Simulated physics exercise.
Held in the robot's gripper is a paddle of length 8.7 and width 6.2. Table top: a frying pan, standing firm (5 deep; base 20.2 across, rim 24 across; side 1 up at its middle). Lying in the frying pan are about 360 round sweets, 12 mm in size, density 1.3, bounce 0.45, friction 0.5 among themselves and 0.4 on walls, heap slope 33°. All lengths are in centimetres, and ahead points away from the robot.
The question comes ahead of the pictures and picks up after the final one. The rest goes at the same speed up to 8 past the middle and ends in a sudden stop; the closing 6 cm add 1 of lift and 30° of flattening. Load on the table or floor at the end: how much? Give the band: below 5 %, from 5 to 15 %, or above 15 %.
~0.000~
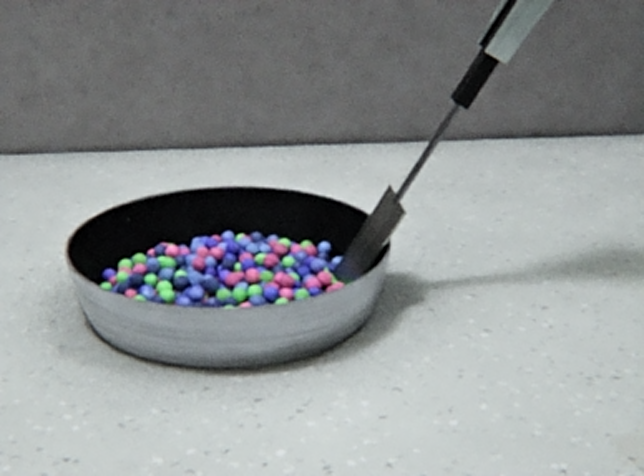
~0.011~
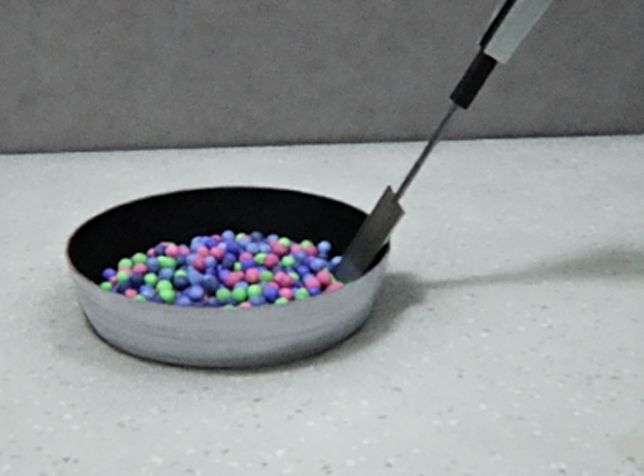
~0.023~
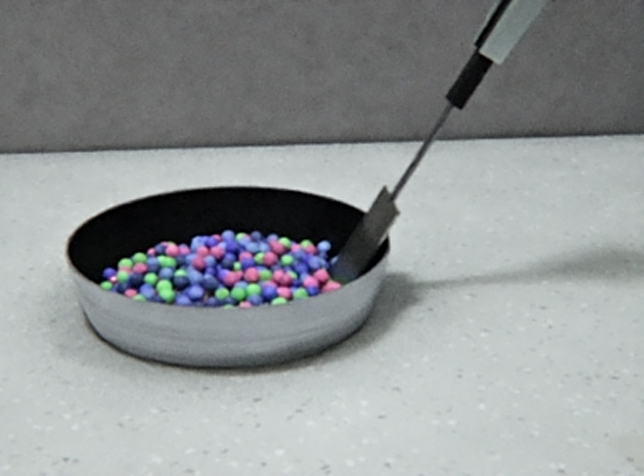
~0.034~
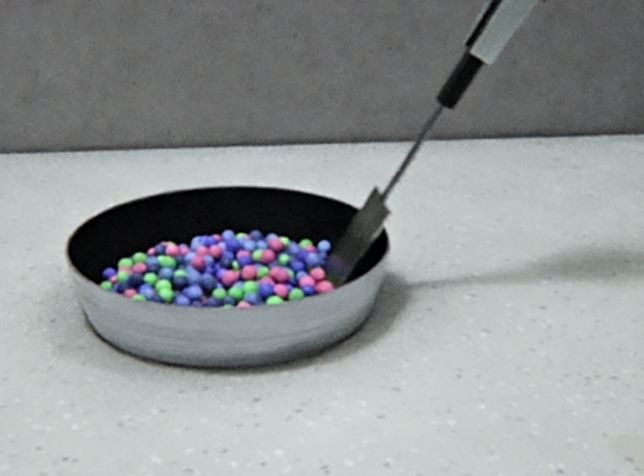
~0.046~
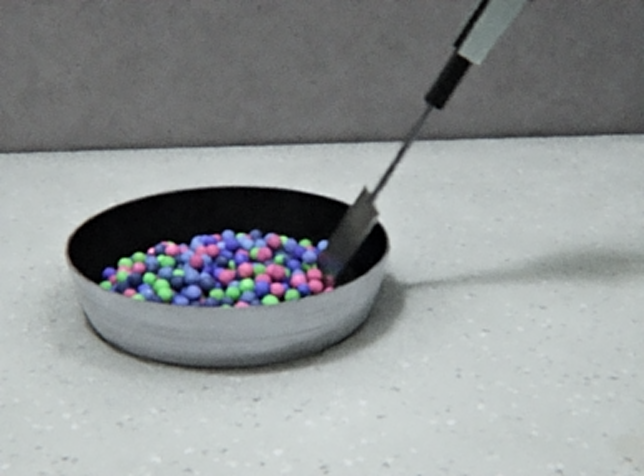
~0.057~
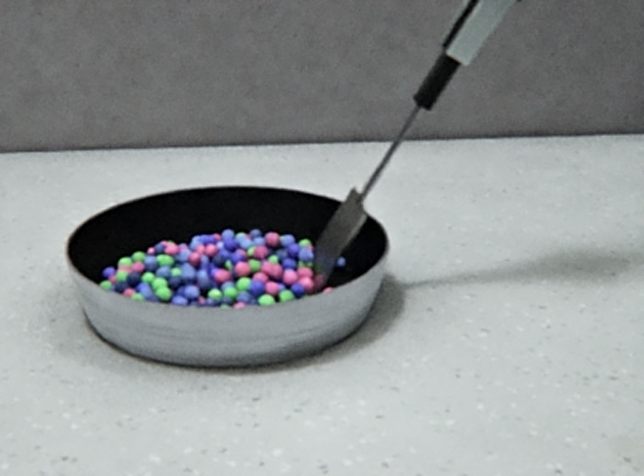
Below 5 %.
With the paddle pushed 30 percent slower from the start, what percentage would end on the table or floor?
Approx. 0 per cent.
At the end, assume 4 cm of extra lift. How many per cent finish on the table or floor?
Result: Approx. 5 %.
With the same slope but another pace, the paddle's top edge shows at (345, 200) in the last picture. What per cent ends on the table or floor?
Expect some 5 per cent there.
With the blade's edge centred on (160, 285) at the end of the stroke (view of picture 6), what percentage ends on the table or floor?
Approximately 0 per cent, I reckon.
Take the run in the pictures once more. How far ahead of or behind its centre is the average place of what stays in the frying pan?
It rests close to 3.5 centimetres ahead of centre.
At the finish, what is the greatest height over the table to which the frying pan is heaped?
Peak at rest, approximately 5.5 centimetres.
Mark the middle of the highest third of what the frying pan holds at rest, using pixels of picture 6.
Near (122, 268).
After 0.12 s, sloping 59°, highest piece 5 above the table; 362 in the frying pan.
After 0.19 s, sloping 49°, highest piece 5 above the table; 362 in the frying pan.
After 0.42 s, sloping 29°, highest piece 6 above the table; 356 in the frying pan, 6 on the table or floor.
After 1.47 s, sloping 29°, highest piece 5 above the table; 356 in the frying pan, 6 on the table or floor.
In the end, 356 in the frying pan, 6 on the table or floor. That is 2 % on the table or floor.
